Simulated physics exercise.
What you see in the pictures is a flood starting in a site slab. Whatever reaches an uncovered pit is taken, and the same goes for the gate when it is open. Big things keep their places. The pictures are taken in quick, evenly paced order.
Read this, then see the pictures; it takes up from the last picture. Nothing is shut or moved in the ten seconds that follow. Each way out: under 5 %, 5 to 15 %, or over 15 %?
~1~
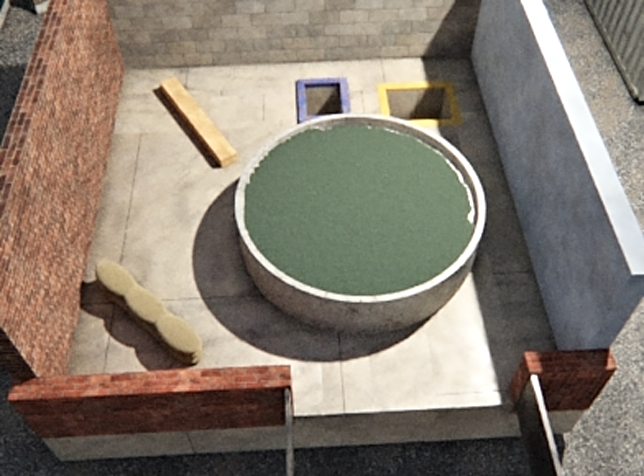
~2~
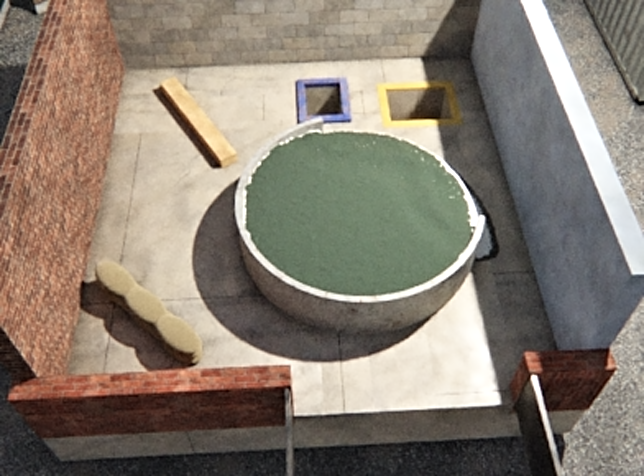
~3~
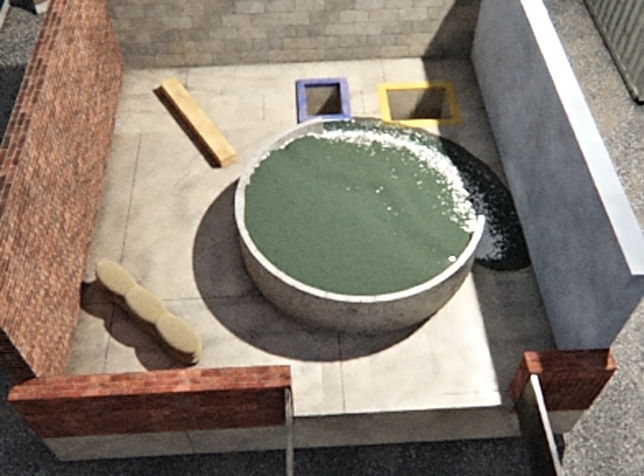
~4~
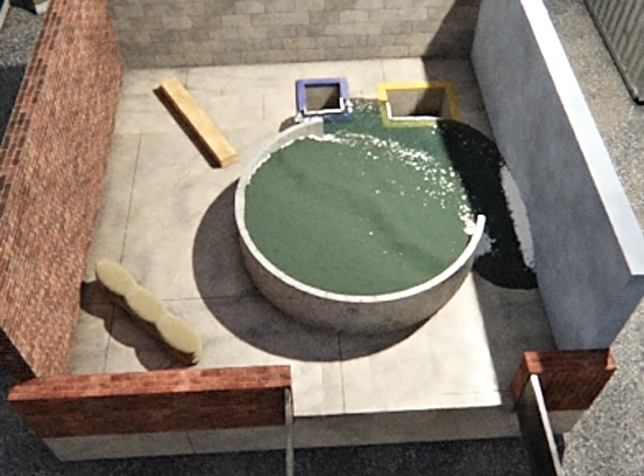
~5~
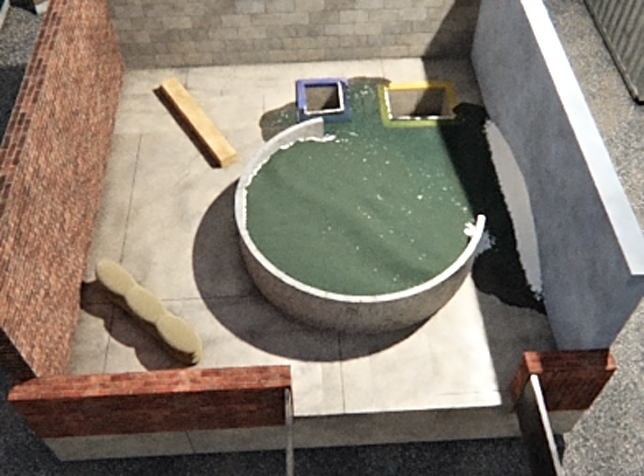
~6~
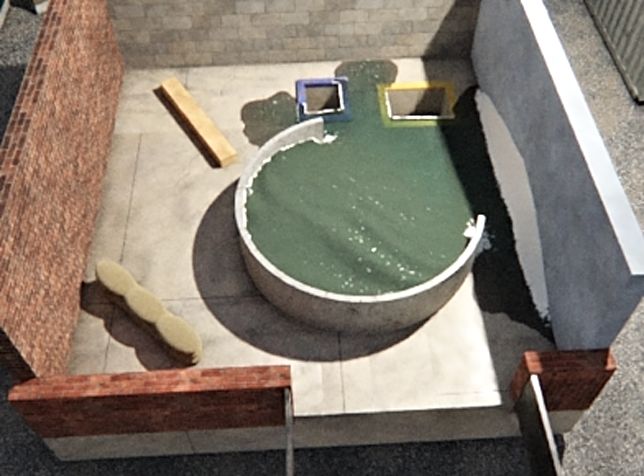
The gate claims an in-between share - five to fifteen per cent; the yellow pit claims a heavy share - exceeding fifteen per cent; the blue pit claims an in-between share - five to fifteen per cent.
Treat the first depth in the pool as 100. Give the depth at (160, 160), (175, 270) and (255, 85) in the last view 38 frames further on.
Respectively 4, 0 and 6 per cent.
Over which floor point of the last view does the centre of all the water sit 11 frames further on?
The spot I would choose is (401, 188).
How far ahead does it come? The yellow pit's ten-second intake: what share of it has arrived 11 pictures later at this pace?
I get 35 per cent.
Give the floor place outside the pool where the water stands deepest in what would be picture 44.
Close to (126, 71), I'd say.
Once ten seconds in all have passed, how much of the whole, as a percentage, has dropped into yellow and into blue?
In turn 52 and 8 per cent.
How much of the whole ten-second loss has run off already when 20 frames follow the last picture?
Near 60 in a hundred.
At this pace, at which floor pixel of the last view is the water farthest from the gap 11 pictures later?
Farthest reach: About (137, 71).
A moment on, water covers 40 % of the floor; the gate 0 %, the yellow pit 7 %, the blue pit 2 %.
Next, water covers 45 % of the floor; the gate 1 %, the yellow pit 19 %, the blue pit 3 %.
Then, water covers 50 % of the floor; the gate 3 %, the yellow pit 35 %, the blue pit 4 %.
Later, water covers 80 % of the floor; the gate 6 %, the yellow pit 46 %, the blue pit 8 %.
In the end, water covers 95 % of the floor; the gate 9 %, the yellow pit 53 %, the blue pit 8 %.
